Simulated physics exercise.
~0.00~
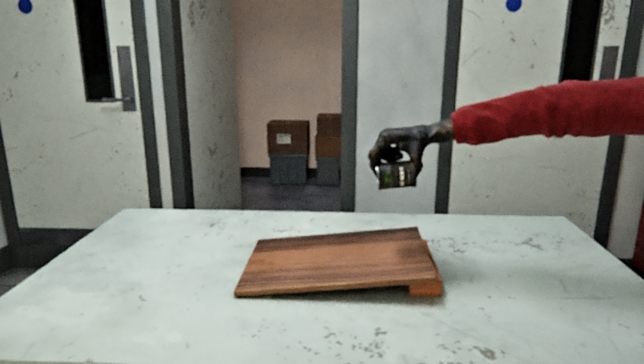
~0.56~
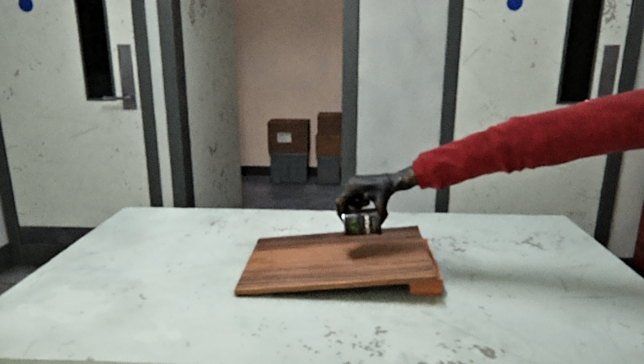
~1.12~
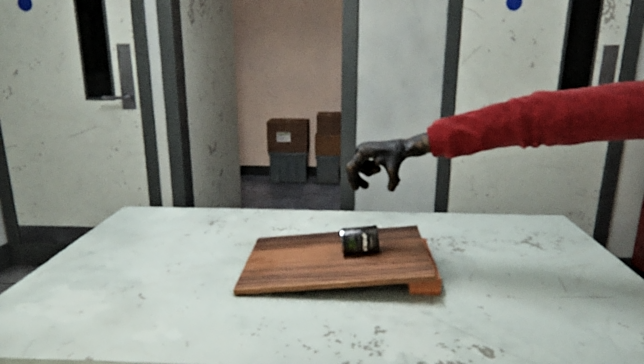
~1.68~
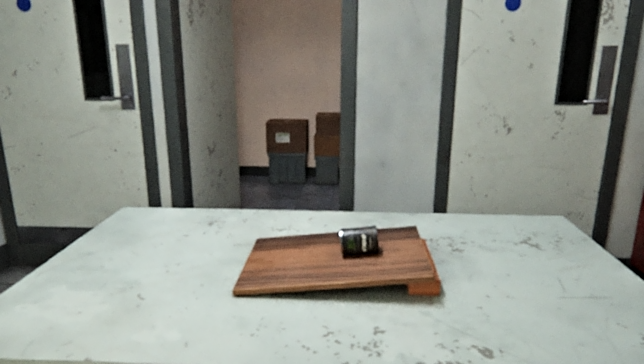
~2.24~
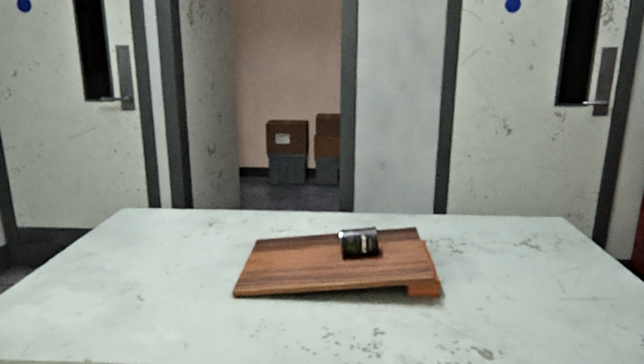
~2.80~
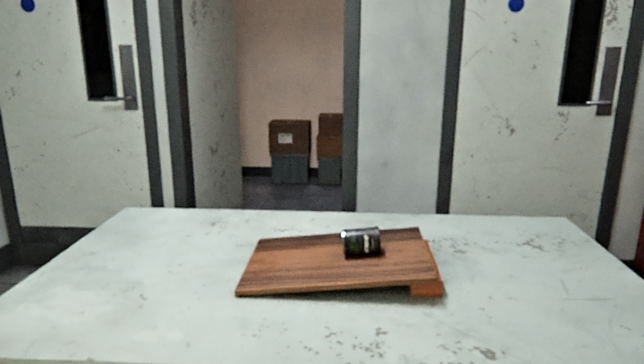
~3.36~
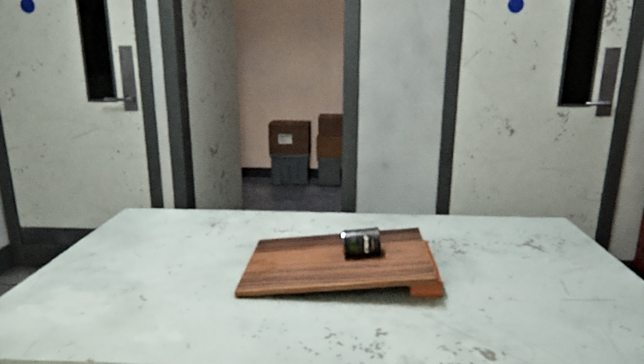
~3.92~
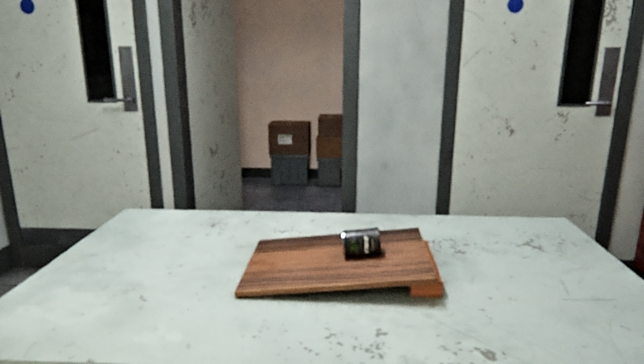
In a room with pale, scuffed doors and brown boxes stacked on grey ones in the background, a slightly swaying view looks across a white tabletop. A brown wooden board lies propped at a slant near the middle of the table. From the right, a dark hand in a red sleeve holds a small black tin above the board, then moves it left and down, setting it on its side on the upper part of the board. The hand lets go, draws back and leaves the view. The tin stays where it was placed, resting still on the sloping board.
